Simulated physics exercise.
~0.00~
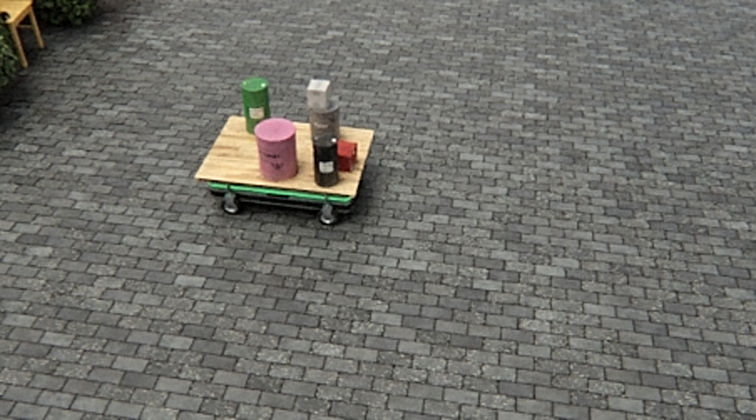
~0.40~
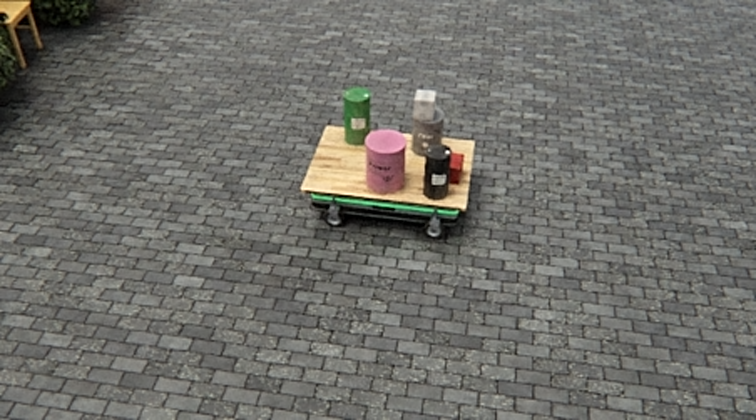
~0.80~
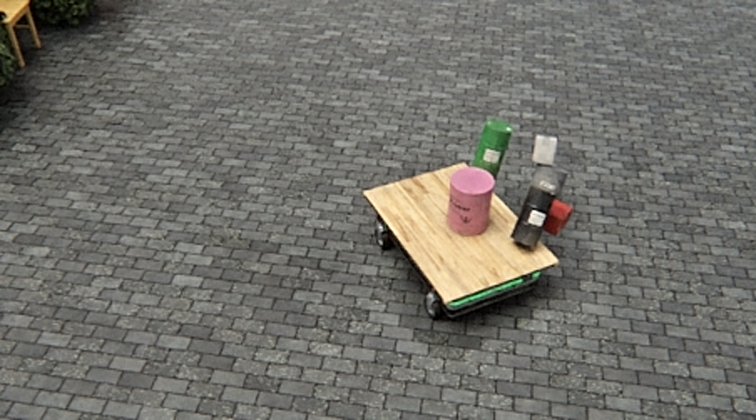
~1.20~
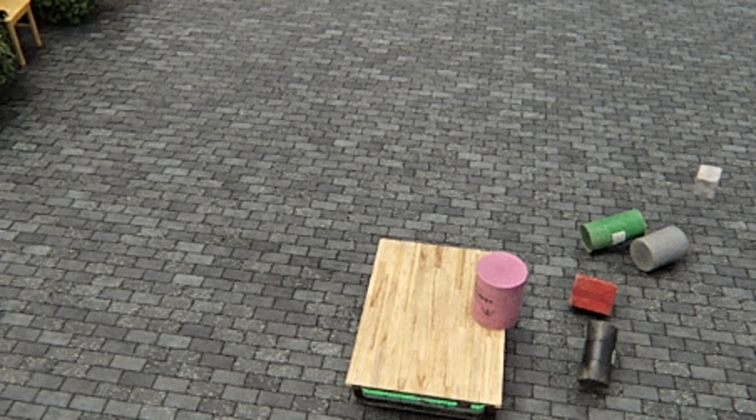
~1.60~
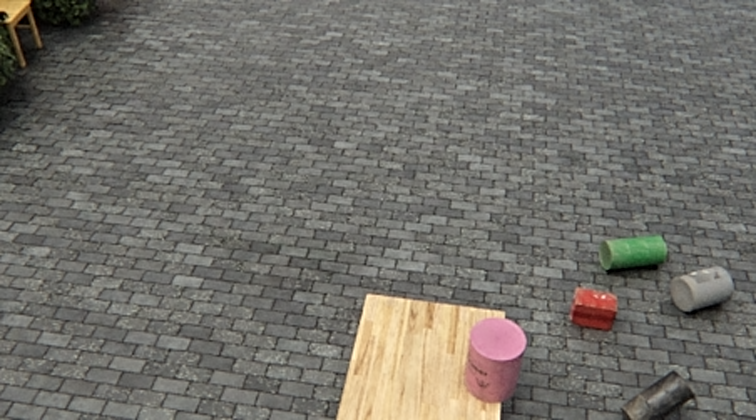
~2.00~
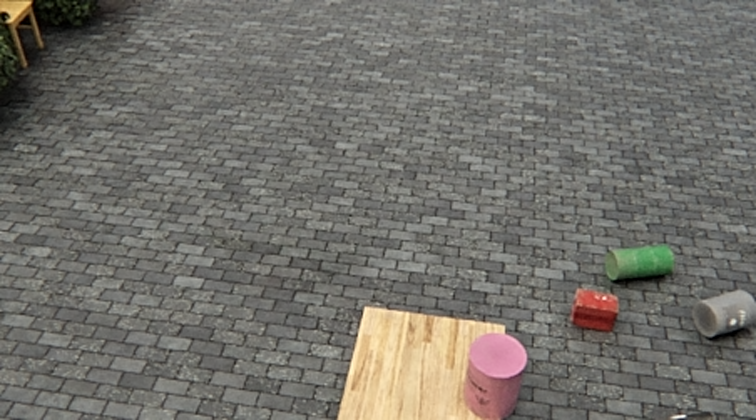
Flat cart turning sharply on grey paving, spilling canisters and boxes to the right, while a pink pail stays upright aboard.
